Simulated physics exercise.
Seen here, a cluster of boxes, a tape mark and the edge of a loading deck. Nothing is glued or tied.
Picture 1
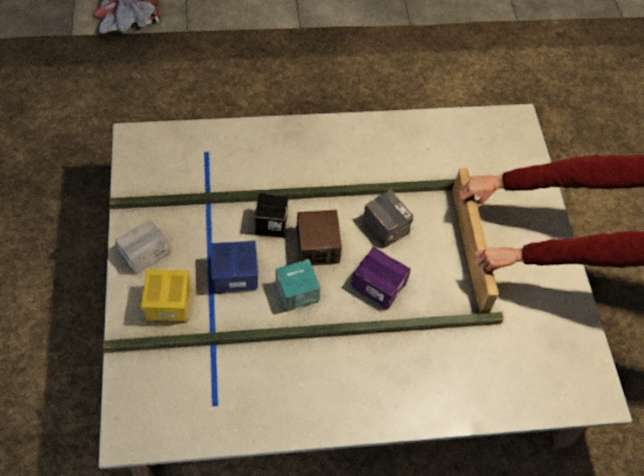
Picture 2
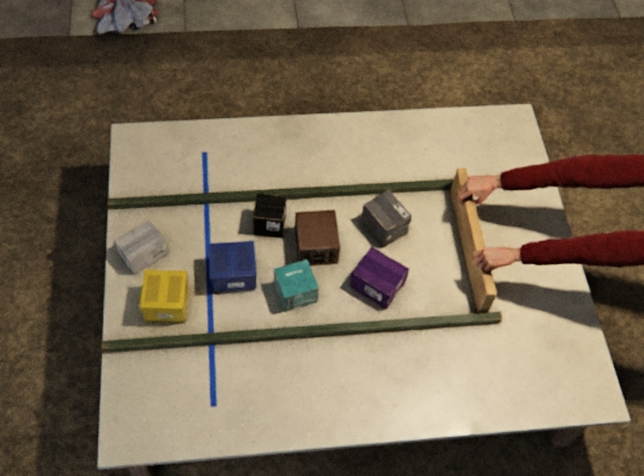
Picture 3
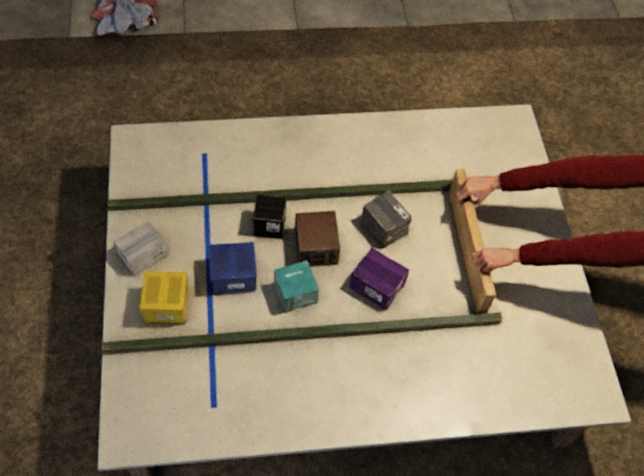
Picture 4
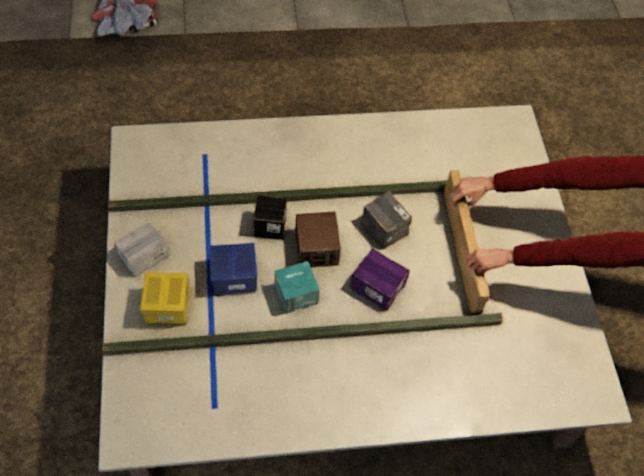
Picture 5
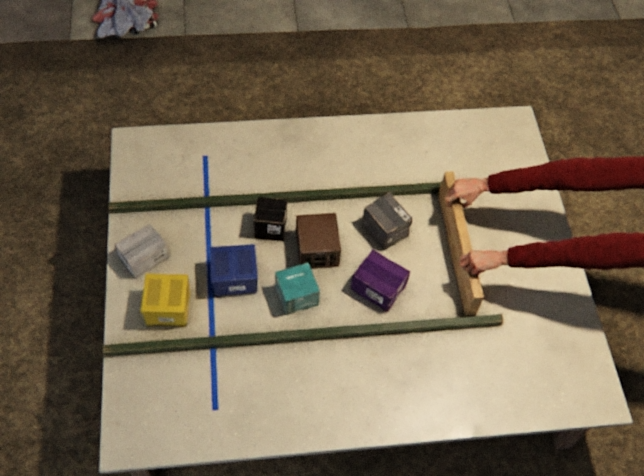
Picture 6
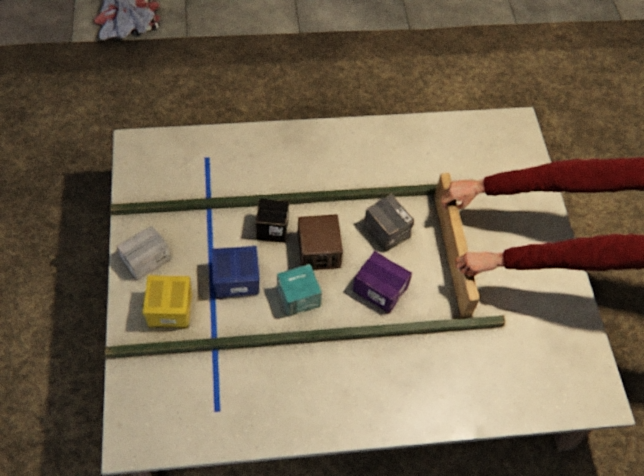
Two hands in red sleeves slide a wooden plank slightly left between green rails on a pale table, while the scattered coloured boxes ahead of it, near a blue tape line, stay in place without being touched.
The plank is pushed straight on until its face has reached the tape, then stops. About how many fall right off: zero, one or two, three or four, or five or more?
As it turns out, the number that fall off is one or two.
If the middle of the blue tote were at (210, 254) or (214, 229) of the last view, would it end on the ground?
In that order, it stays on; remains up.
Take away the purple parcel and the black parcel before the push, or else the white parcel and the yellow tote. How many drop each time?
First 1, then 0.
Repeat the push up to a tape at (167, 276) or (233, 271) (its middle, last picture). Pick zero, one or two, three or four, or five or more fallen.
Taking them in turn, 3 or 4; not one.
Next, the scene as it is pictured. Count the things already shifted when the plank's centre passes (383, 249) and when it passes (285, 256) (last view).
By then 2, and 7.
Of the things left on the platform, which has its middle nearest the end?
Foremost is the white parcel.
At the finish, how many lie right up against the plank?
That makes 2.
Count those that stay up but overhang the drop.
It comes to 2.
A little later, none off yet; white parcel at rest near (145, 252); yellow tote at rest near (169, 302); blue tote at rest near (236, 272).
Next, none off yet; white parcel at rest near (145, 252); yellow tote shifted a little near (158, 310); blue tote shifted about its own width near (190, 274).
When it is over, the number that fall off is one or two; down, yellow tote.
